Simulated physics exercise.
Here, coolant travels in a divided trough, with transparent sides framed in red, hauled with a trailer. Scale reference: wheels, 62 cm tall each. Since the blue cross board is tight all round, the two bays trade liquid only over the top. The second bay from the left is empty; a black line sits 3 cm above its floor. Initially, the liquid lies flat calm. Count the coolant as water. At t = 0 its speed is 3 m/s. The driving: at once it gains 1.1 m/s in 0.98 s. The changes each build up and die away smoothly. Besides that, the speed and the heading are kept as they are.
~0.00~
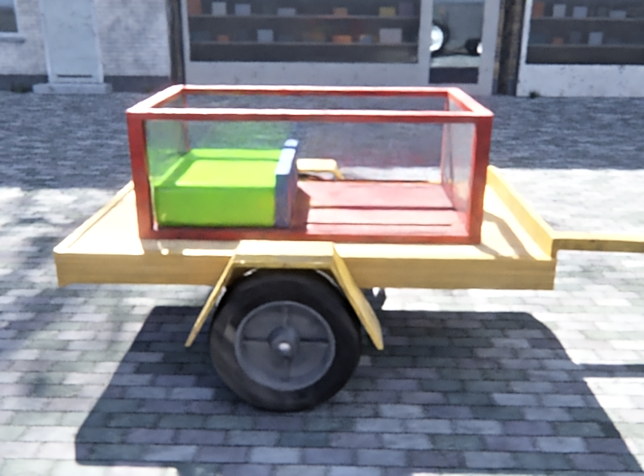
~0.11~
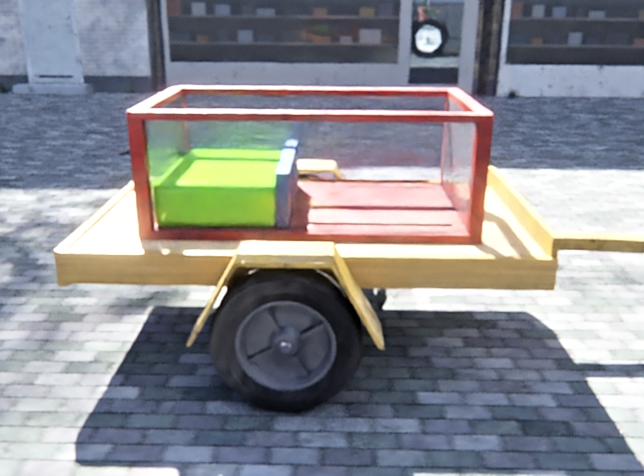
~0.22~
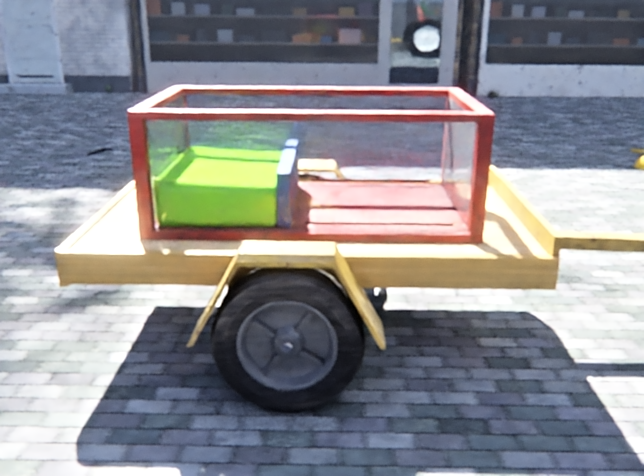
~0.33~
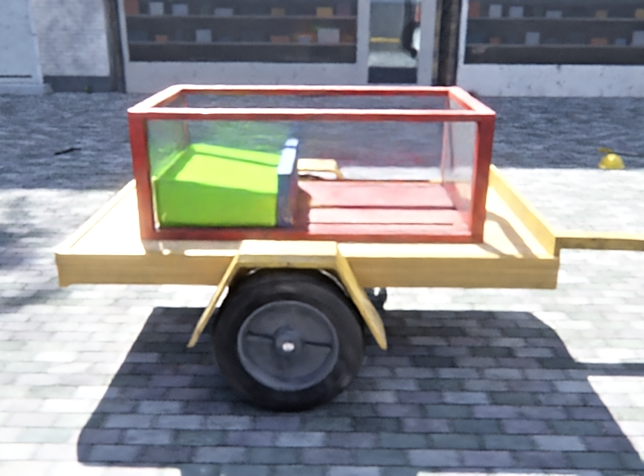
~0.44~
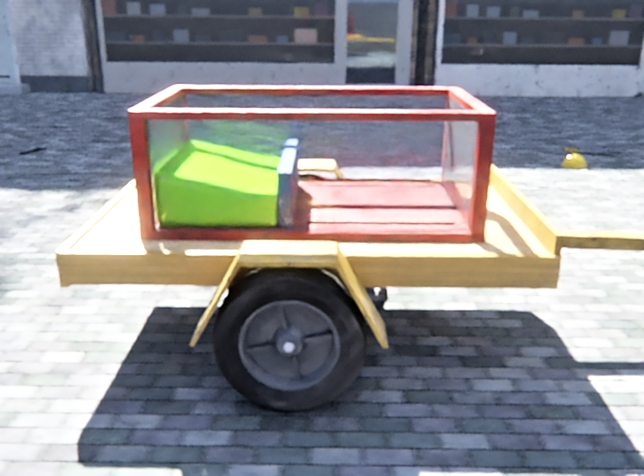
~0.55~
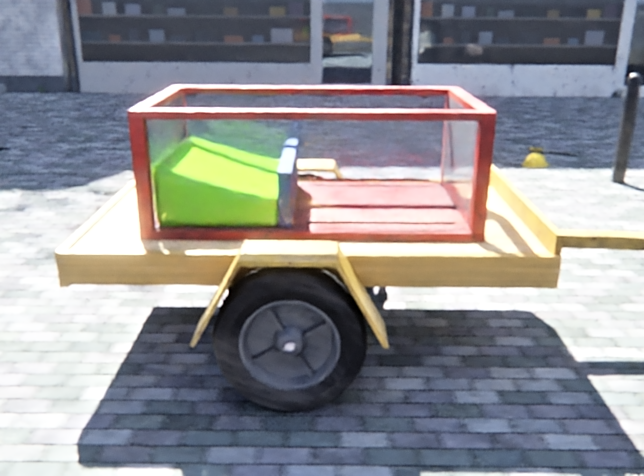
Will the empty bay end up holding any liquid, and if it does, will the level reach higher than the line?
No, it holds none.
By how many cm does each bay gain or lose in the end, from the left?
In cm: 0, 0.
Then, 0.95 s in, the bays hold 20, 0 cm, left to right.
Then, 1.35 s in, the bays hold 20, 0 cm, left to right.
Then, 1.85 s in, the bays hold 20, 0 cm, left to right.
Then, 3.96 s in, the bays hold 20, 0 cm, left to right.
